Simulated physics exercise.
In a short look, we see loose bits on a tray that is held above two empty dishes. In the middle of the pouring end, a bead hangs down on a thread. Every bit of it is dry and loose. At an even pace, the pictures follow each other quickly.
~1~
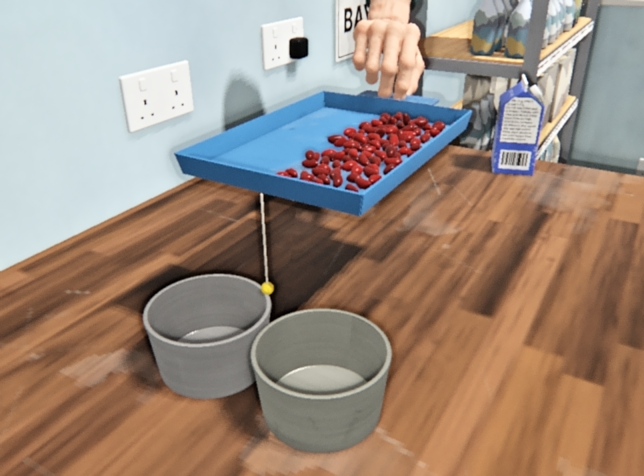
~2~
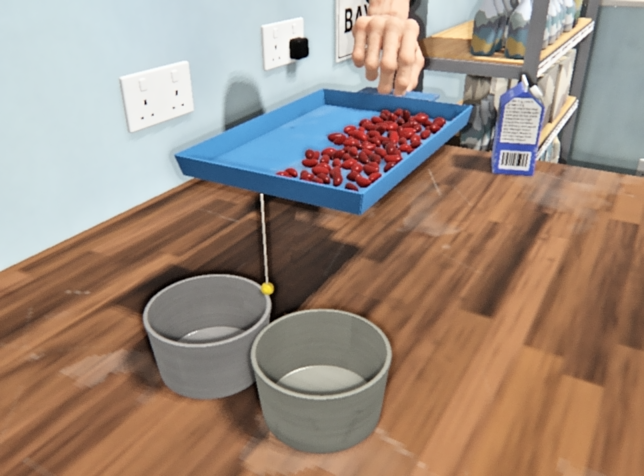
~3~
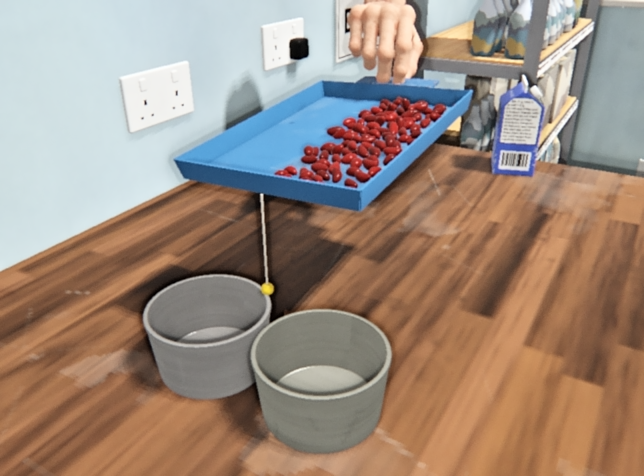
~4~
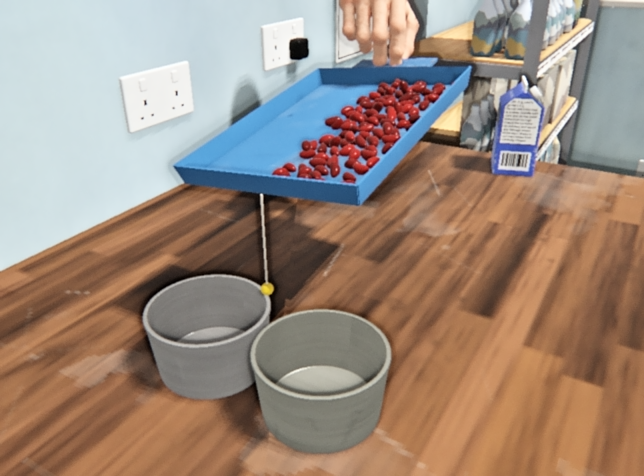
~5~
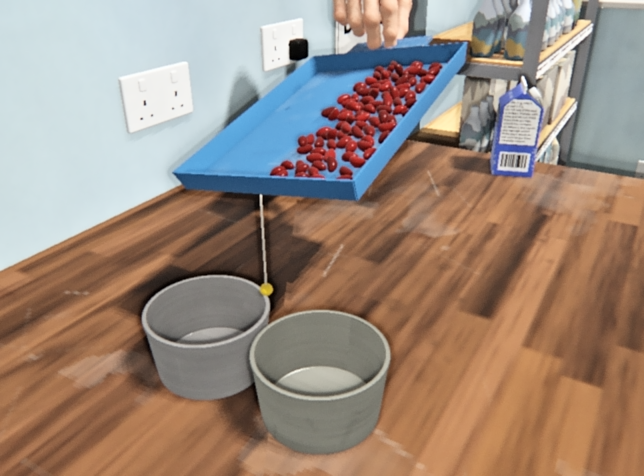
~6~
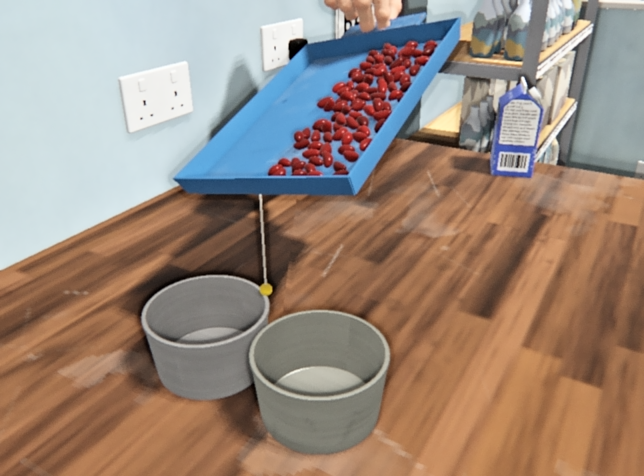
On a wooden worktop, a hand steadily tilts a blue tray of red beans above two empty dishes.
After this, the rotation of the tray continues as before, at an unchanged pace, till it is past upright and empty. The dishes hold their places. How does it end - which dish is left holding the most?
More lands left.
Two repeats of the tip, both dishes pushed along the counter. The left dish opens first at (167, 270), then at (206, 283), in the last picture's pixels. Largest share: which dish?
The dish to the left, then the dish to the left.
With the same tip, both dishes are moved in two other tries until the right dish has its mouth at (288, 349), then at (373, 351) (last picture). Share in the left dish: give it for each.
Trial 1: 60 percent; trial 2: 20 percent.
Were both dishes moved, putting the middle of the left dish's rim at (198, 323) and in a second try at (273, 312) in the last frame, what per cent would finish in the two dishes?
20 %, 0 %.
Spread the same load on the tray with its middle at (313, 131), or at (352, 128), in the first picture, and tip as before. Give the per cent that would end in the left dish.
Near 50 and 60 percent respectively.
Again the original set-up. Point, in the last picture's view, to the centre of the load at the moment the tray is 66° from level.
The middle of the load sits near (227, 162).
Soon after the last picture, tray tipped steeply; nearly all on the tray; a stray few outside both; a stray few in the air.
A little later, tray tipped past a quarter turn; about half on the tray; about a quarter in the left dish; about a quarter outside both; a small part in the air.
Later still, tray tipped past a quarter turn; about two thirds in the left dish; about a third outside both.
At rest, tray tipped past a quarter turn; none in the right dish; about two thirds in the left dish; about a third outside both.
